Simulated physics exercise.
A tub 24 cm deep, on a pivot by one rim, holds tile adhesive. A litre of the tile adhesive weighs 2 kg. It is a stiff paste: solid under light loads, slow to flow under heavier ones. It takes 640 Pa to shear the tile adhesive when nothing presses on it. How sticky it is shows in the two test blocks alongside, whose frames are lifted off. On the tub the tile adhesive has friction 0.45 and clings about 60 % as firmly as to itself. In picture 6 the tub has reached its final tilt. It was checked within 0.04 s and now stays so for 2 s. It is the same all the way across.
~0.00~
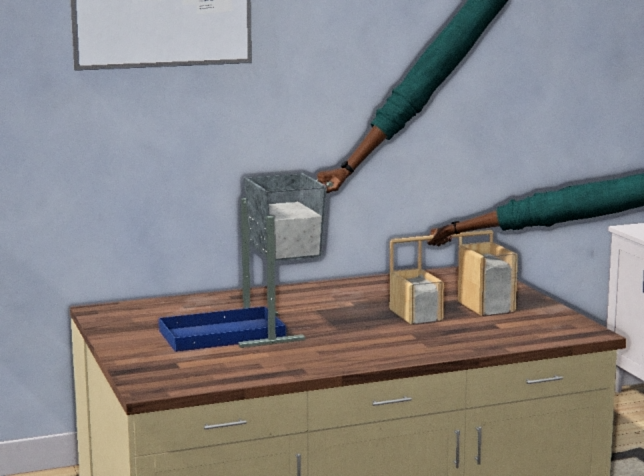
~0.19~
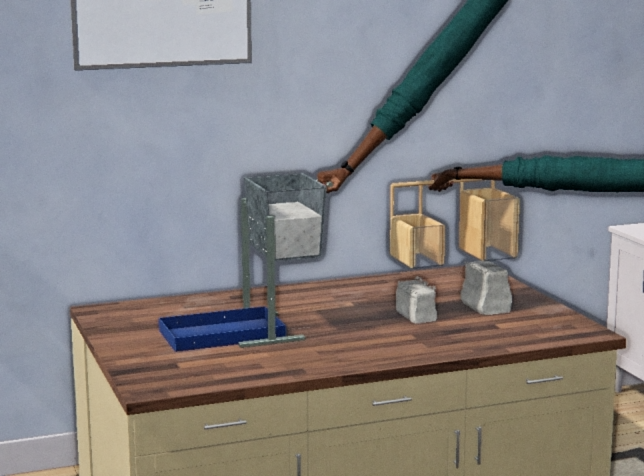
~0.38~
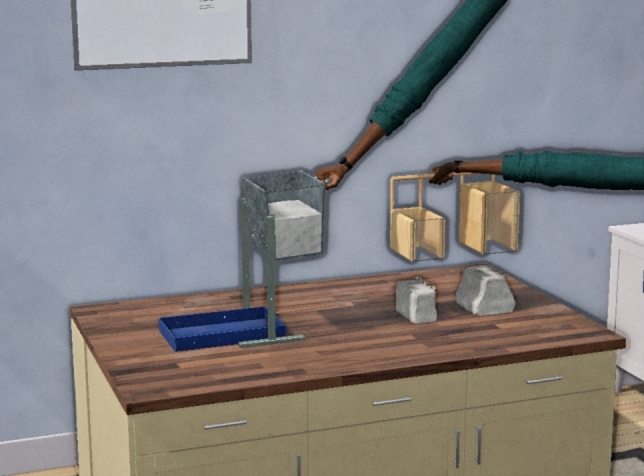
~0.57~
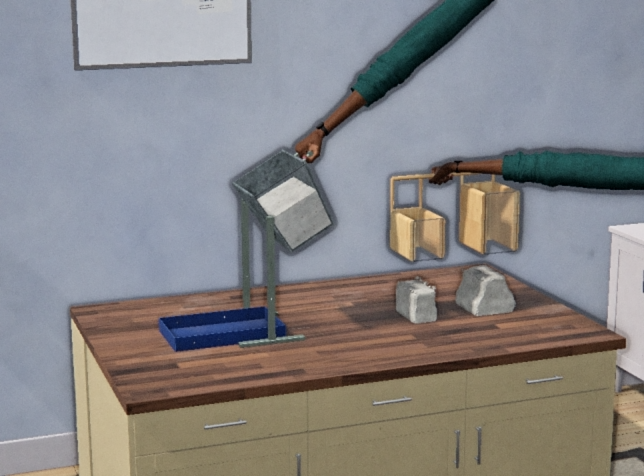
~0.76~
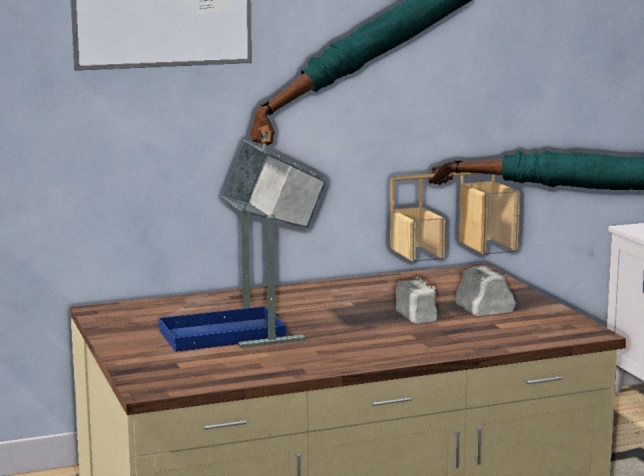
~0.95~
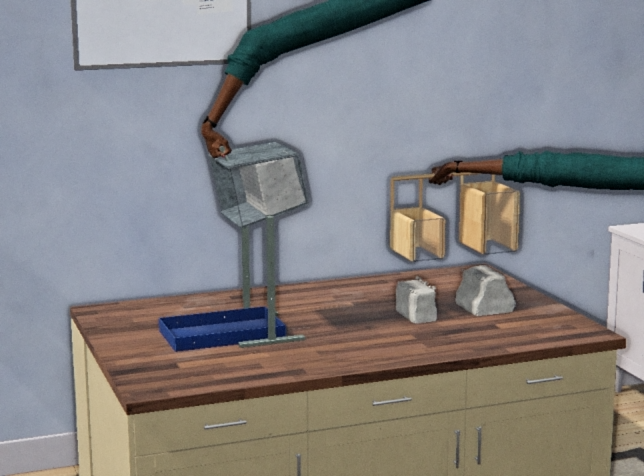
The clip opens with one hand gripping a grey tub of pale paste above a blue tray, while another lifts two wooden moulds off grey blocks. The right block slumps lower and wider as the left keeps its shape. The first hand then swings the tub up and over leftward onto its side.
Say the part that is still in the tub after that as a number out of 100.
It comes to some 40 %.
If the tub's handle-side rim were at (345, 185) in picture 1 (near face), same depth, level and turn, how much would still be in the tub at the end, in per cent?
It would be near 35 %.
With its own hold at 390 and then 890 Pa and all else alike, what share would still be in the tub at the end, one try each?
In that order: 40 %, 45 %.
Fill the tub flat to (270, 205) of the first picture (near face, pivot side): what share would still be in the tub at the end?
It would be near 35 %.
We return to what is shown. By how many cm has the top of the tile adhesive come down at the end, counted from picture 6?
Some 12 cm.
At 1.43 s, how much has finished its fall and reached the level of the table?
About 0 %.
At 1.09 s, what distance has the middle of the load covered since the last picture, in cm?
About 6 cm.
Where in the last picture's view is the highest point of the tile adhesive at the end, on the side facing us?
At about (274, 192).
After 1.09 s, the tub is at 101 degrees and holds 100 %.
After 1.26 s, the tub is at 101 degrees and holds 74 %.
After 1.43 s, the tub is at 101 degrees and holds 51 %.
After 1.60 s, the tub is at 101 degrees and holds 44 %.
After 2.95 s, the tub is at 101 degrees and holds 40 %.
